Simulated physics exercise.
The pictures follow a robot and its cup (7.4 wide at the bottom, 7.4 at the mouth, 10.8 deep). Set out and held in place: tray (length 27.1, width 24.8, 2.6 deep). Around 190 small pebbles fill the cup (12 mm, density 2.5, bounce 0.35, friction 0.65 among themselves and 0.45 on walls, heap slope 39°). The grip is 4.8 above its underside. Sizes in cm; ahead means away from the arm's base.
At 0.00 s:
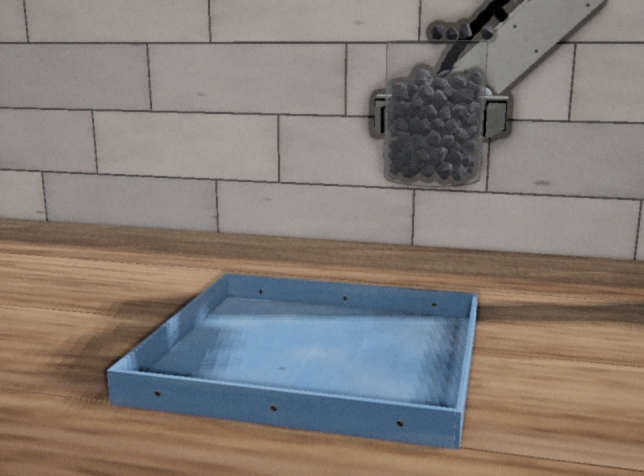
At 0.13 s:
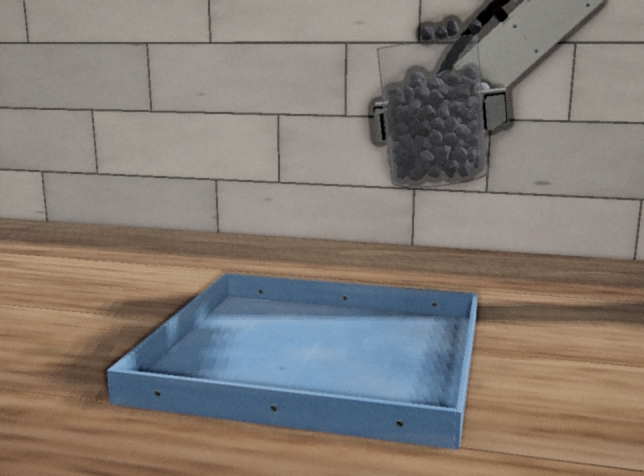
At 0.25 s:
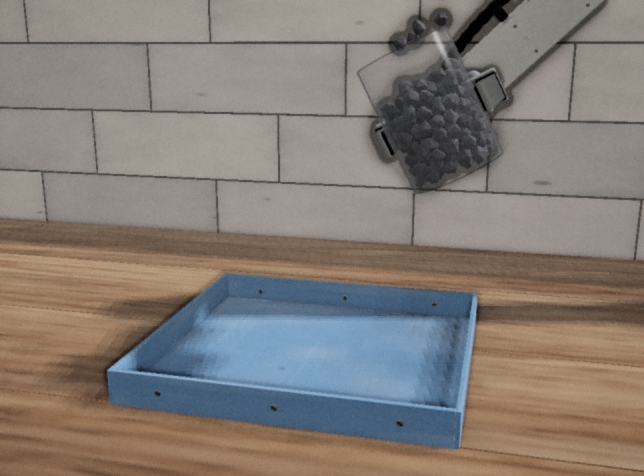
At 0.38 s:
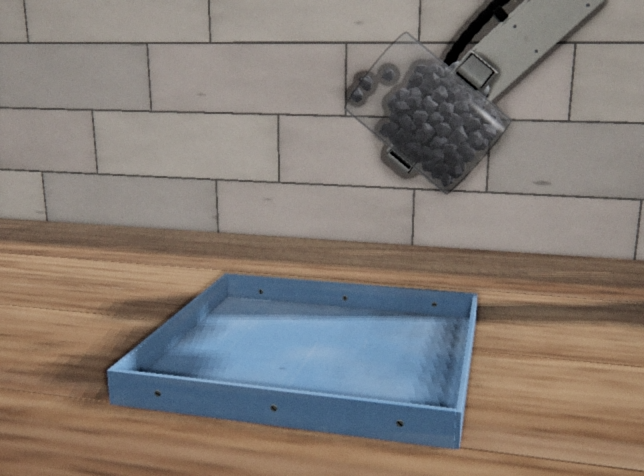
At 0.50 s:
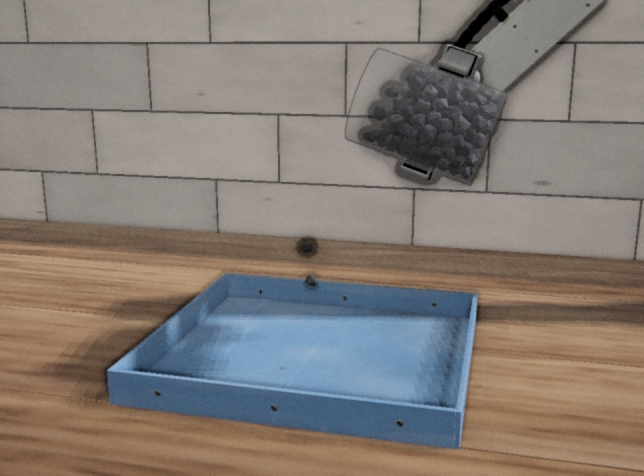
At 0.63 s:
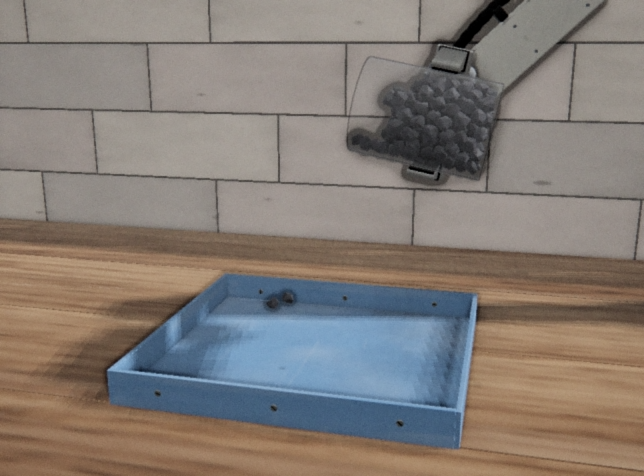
A robot arm tilted a clear cup heaped with dark pebbles over to the left, above a blue tray on a wooden surface, and two pebbles dropped into the tray.
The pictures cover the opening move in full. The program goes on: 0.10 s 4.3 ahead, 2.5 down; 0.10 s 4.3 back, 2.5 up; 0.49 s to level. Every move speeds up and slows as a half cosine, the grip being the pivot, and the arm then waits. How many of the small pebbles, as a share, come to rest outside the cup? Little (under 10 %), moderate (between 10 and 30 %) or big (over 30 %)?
Outside the cup the share is moderate, between 10 and 30 %.
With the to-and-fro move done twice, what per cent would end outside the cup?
In that case some 30 per cent.
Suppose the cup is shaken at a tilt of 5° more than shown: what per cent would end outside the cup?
It would be near 20 per cent.
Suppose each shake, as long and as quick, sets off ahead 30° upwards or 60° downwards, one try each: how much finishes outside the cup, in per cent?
Some 70 and 5 per cent.
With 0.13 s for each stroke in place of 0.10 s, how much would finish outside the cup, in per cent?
In that case some 10 per cent.
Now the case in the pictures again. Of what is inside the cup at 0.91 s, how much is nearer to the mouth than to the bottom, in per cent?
About 35 per cent.
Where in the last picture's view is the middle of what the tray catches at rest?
Near (245, 339).
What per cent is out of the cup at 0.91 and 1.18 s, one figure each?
About 15, 15.
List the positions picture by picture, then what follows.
In the first frame, cup middle at (434, 113), level; upper third of the load around (437, 94), from x 395 to 485, top at y 30; 187 in the cup.
In the second frame, cup middle at (433, 113), tilted 8° forward; upper third of the load around (435, 95), from x 395 to 475, top at y 25.
In the third frame, cup middle at (431, 114), tilted 27° forward; upper third of the load around (434, 98), from x 390 to 485, top at y 20.
In the fourth frame, cup middle at (428, 116), tilted 52° forward; upper third of the load around (429, 98), from x 355 to 495, top at y 70; 186 in the cup, 1 in flight or on a rim.
In the fifth frame, cup middle at (427, 118), tilted 71° forward; upper third of the load around (441, 101), from x 305 to 495, top at y 75; 185 in the cup, 1 in the tray, 1 in flight or on a rim.
In the sixth frame, cup middle at (427, 119), tilted 79° forward; upper third of the load around (442, 100), from x 270 to 490, top at y 80; 185 in the cup, 2 in the tray.
After 0.91 s, tilted 74° forward, highest piece 24 above the table; 159 in the cup, 4 in the tray, 24 in flight or on a rim.
After 1.18 s, tilted 14° forward, highest piece 27 above the table; 159 in the cup, 27 in the tray, 1 on the table or floor.
After 1.52 s, level, highest piece 27 above the table; 159 in the cup, 27 in the tray, 1 on the table or floor.
After 2.57 s, level, highest piece 27 above the table; 159 in the cup, 27 in the tray, 1 on the table or floor.
At rest, 159 in the cup, 27 in the tray, 1 on the table or floor. That is 15 % outside the cup.
